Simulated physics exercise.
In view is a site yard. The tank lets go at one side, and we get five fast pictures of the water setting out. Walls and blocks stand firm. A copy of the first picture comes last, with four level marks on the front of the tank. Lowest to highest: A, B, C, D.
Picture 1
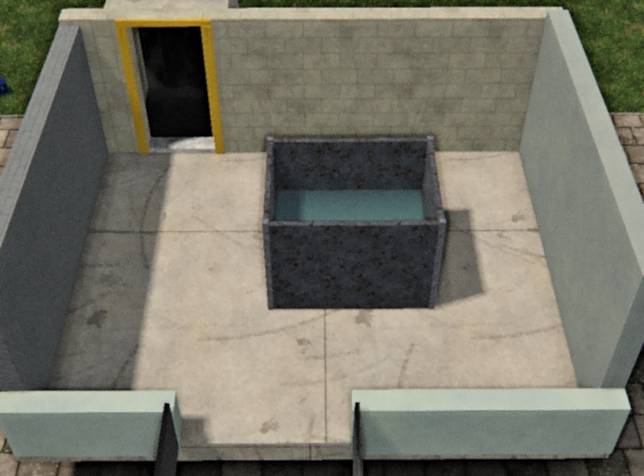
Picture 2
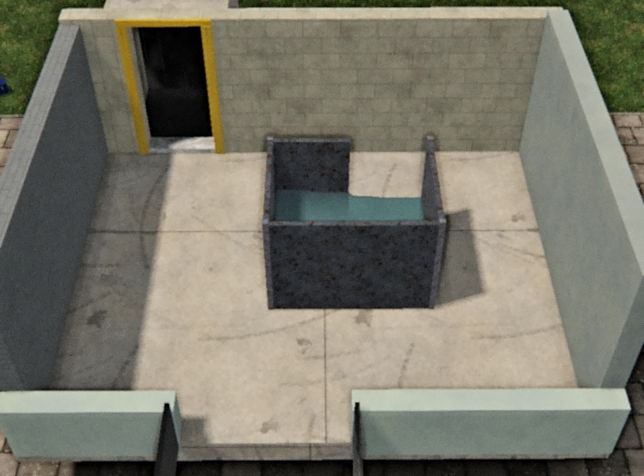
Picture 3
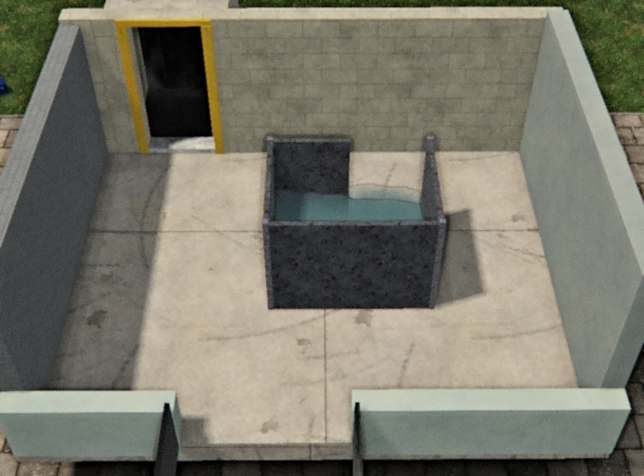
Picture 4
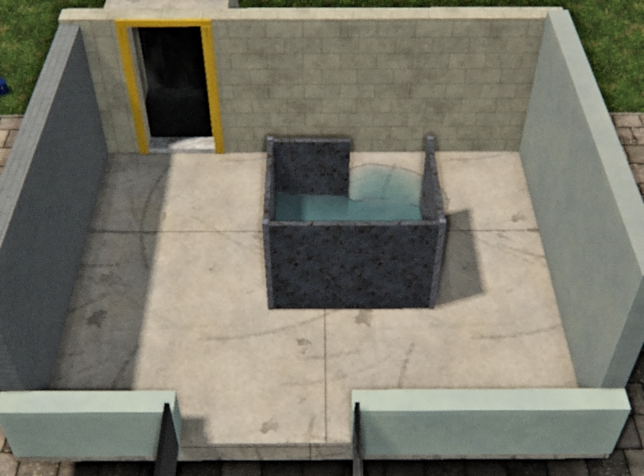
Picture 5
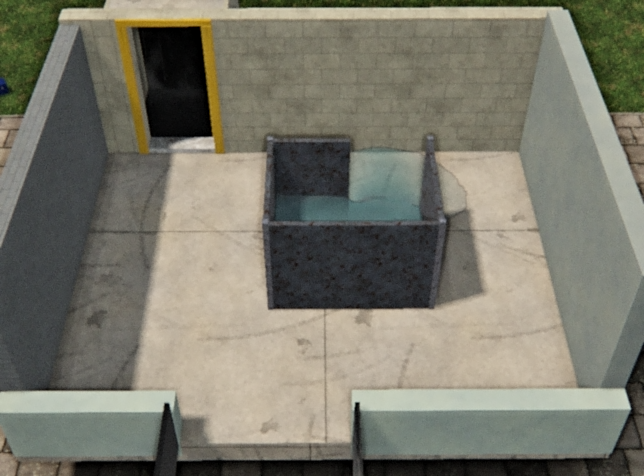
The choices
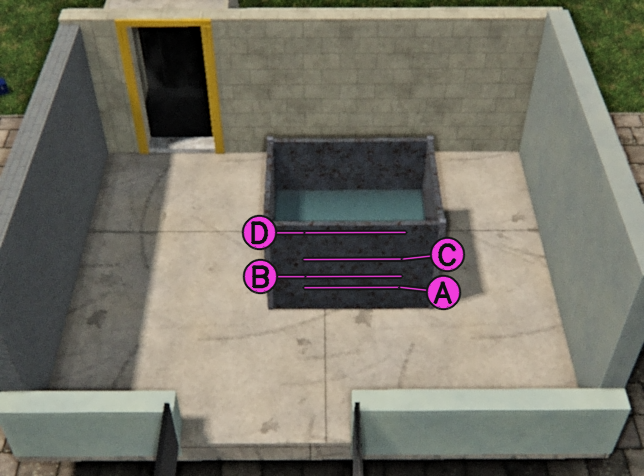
At first, a dark, speckled tank of still water stands in a walled concrete yard with a yellow-framed doorway at the back left and a gap in the low front wall. Then part of the tank's back side disappears, and water spreads out through the opening across the floor behind it.
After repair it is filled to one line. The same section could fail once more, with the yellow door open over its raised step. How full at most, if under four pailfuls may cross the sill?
That is level C.
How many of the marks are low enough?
Three.
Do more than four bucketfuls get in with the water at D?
Yes.
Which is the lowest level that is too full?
That would be D.
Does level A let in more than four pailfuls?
No, that is safe.
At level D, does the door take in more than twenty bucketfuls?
No.
On the marked copy, A at (352, 287); B at (352, 276); C at (353, 259); D at (354, 232); from the bottom up A, B, C, D.
Choosing A, nothing gets over.
Choosing B, nothing gets over.
Choosing C, a bucket or two gets in.
Choosing D, about 13 bucketfuls get in.
